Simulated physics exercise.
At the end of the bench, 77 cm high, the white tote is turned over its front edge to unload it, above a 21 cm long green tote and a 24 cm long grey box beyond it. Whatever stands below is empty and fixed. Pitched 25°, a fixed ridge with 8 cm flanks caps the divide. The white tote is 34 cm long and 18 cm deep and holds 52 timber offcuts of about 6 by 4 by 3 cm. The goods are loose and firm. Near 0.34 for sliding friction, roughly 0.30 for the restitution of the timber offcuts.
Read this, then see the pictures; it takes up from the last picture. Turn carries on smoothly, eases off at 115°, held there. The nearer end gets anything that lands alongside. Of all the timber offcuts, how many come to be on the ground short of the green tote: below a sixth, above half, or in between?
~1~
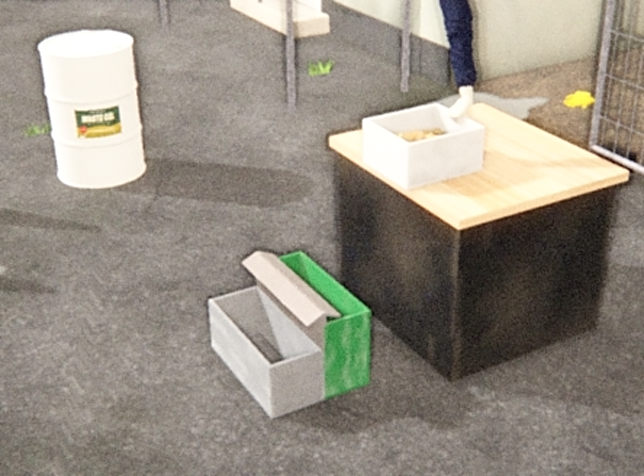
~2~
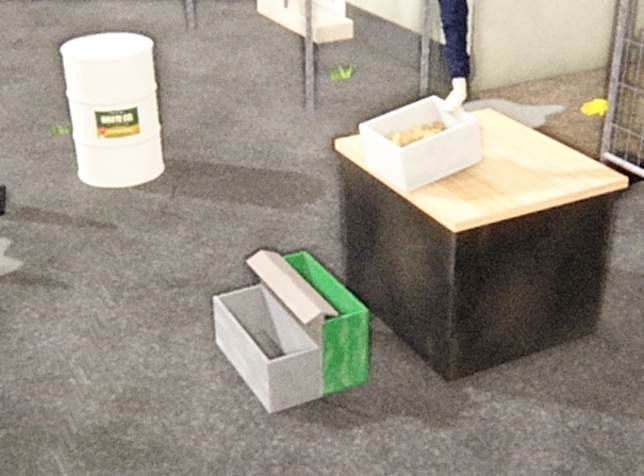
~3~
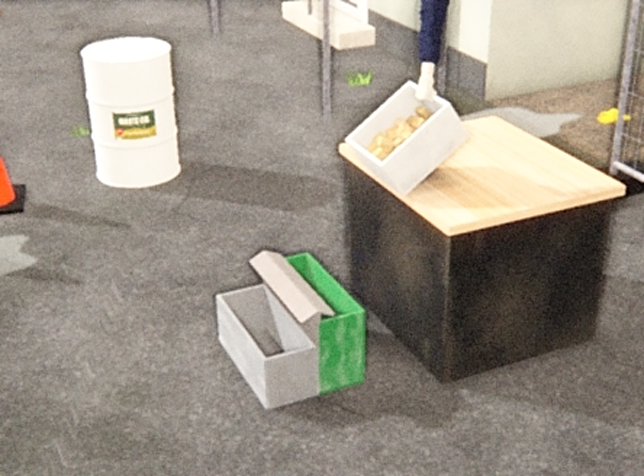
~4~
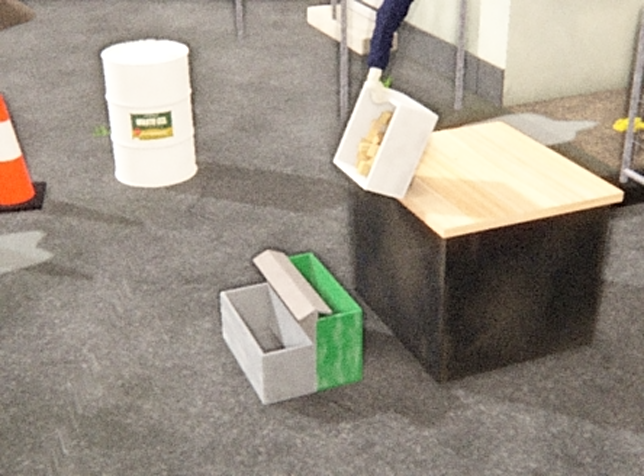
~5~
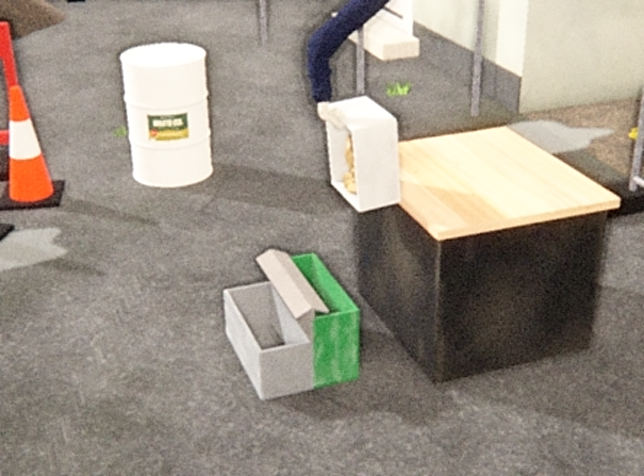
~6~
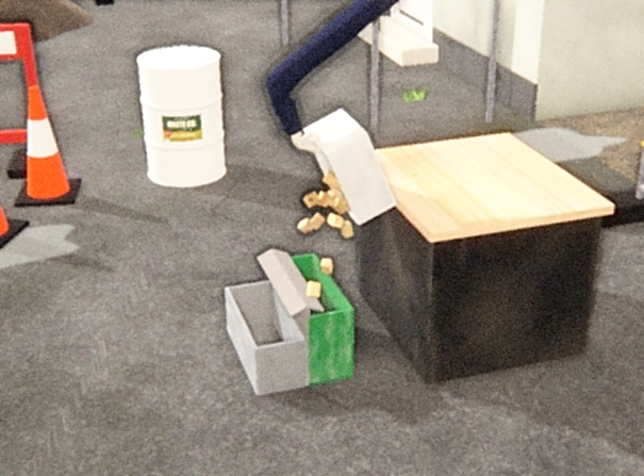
Not even a sixth of them end up on the ground short of the green tote.
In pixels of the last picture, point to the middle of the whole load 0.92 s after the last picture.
About (312, 342).
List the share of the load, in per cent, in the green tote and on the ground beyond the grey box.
My estimate is some 85 per cent, then some 5 per cent.
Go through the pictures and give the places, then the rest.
In the first picture (we follow the rim corner now nearest the camera; the camera moves round a little), white tote at (410, 144); green tote at (326, 324); tilt 0°; nothing out yet.
In the second picture, white tote at (402, 149); tilt 10°.
In the third picture, white tote at (383, 163); tilt 35°.
In the fourth picture, white tote at (366, 185); tilt 66°.
In the fifth picture, white tote at (359, 208); tilt 95°.
In the sixth picture, white tote at (357, 222); green tote at (310, 317); tilt 113°; 9 out, the lowest offcut at (314, 290).
Then, 0.15 s after the last picture, tilt 115°; 22 still in the white tote, 2 in the green tote and 28 in the air.
Then, 0.33 s after the last picture, tilt 115°; 10 still in the white tote, 15 in the green tote, 2 in the grey box and 25 in the air.
Then, 0.59 s after the last picture, tilt 115°; 1 still in the white tote, 33 in the green tote, 1 in the grey box, 1 on the ground short of the green tote, 1 on the ground beyond the grey box and 15 in the air.
Outcome (0.92 s after the last picture), 43 in the green tote, 4 in the grey box, 2 on the ground short of the green tote and 3 on the ground beyond the grey box. Asked share, 2 of 52, 4 per cent.
